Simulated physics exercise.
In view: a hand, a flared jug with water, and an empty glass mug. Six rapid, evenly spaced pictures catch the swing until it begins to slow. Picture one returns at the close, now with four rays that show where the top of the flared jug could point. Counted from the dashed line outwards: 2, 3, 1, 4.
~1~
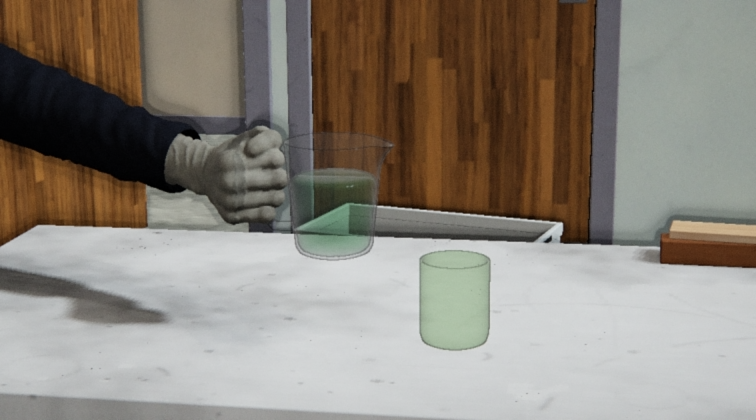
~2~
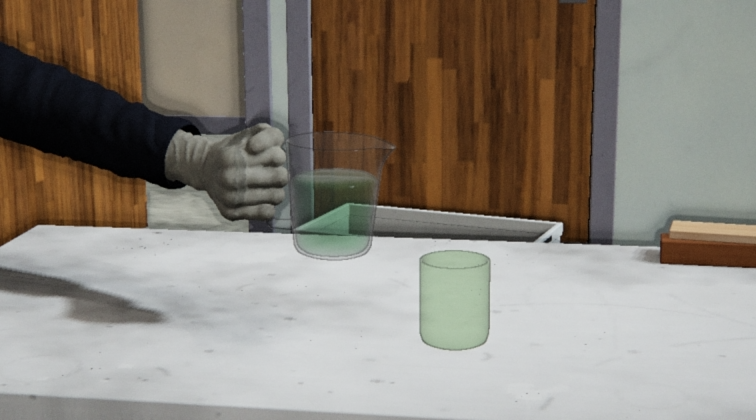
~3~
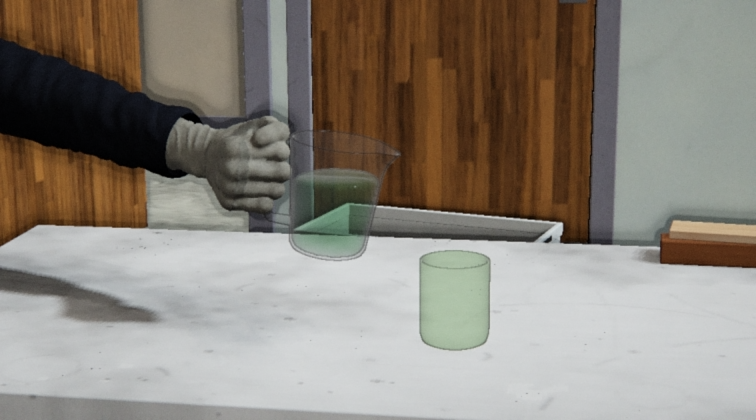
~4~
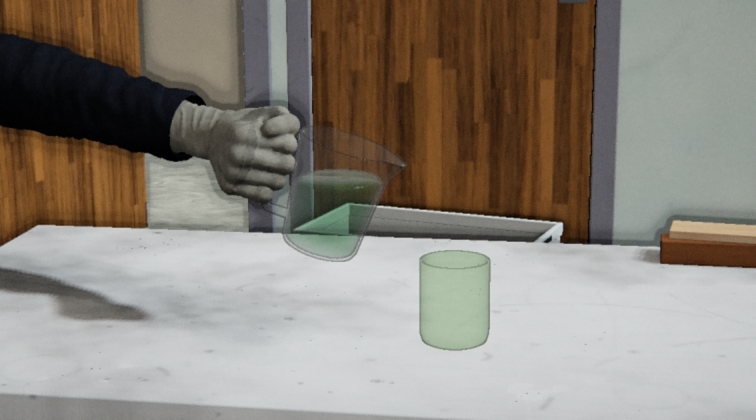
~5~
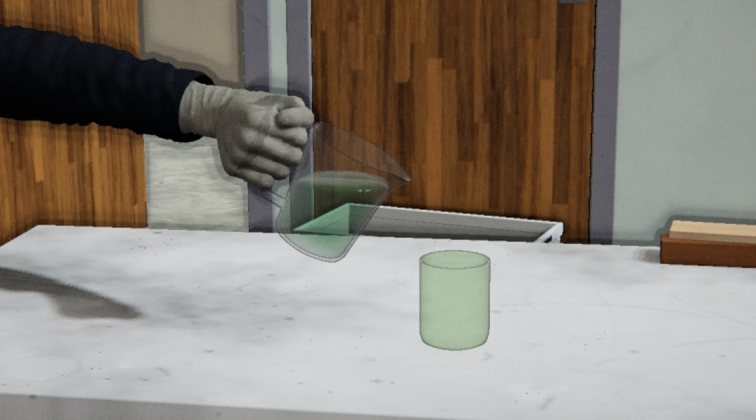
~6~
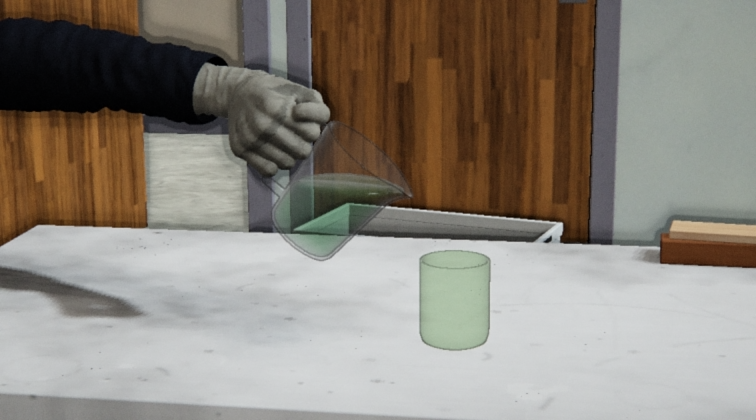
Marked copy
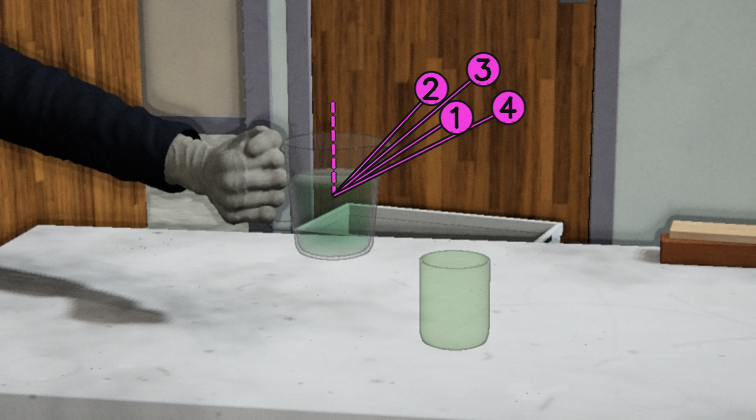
To begin with, a gloved hand holds a clear, flared jug of greenish liquid upright, above and to the left of an empty, green-tinted glass mug on a pale marbled counter. The hand then gradually tilts the jug to the right, its lip dipping lower while the liquid stays inside.
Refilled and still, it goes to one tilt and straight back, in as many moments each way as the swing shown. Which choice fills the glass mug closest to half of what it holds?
4 is best.
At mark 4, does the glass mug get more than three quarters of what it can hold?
No, it does not.
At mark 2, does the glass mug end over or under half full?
Under.
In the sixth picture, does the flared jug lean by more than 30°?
Yes, it does.
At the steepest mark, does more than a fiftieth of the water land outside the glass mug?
No.
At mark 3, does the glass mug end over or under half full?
Under half.
On the marked copy, 1 at (441, 125); 2 at (421, 102); 3 at (470, 80); 4 at (493, 115).
With 1, the glass mug ends with about 32 % of what it can hold.
With 2, the glass mug ends with about 8 % of what it can hold.
With 3, the glass mug ends with about 18 % of what it can hold.
With 4, the glass mug ends with about 50 % of what it can hold.
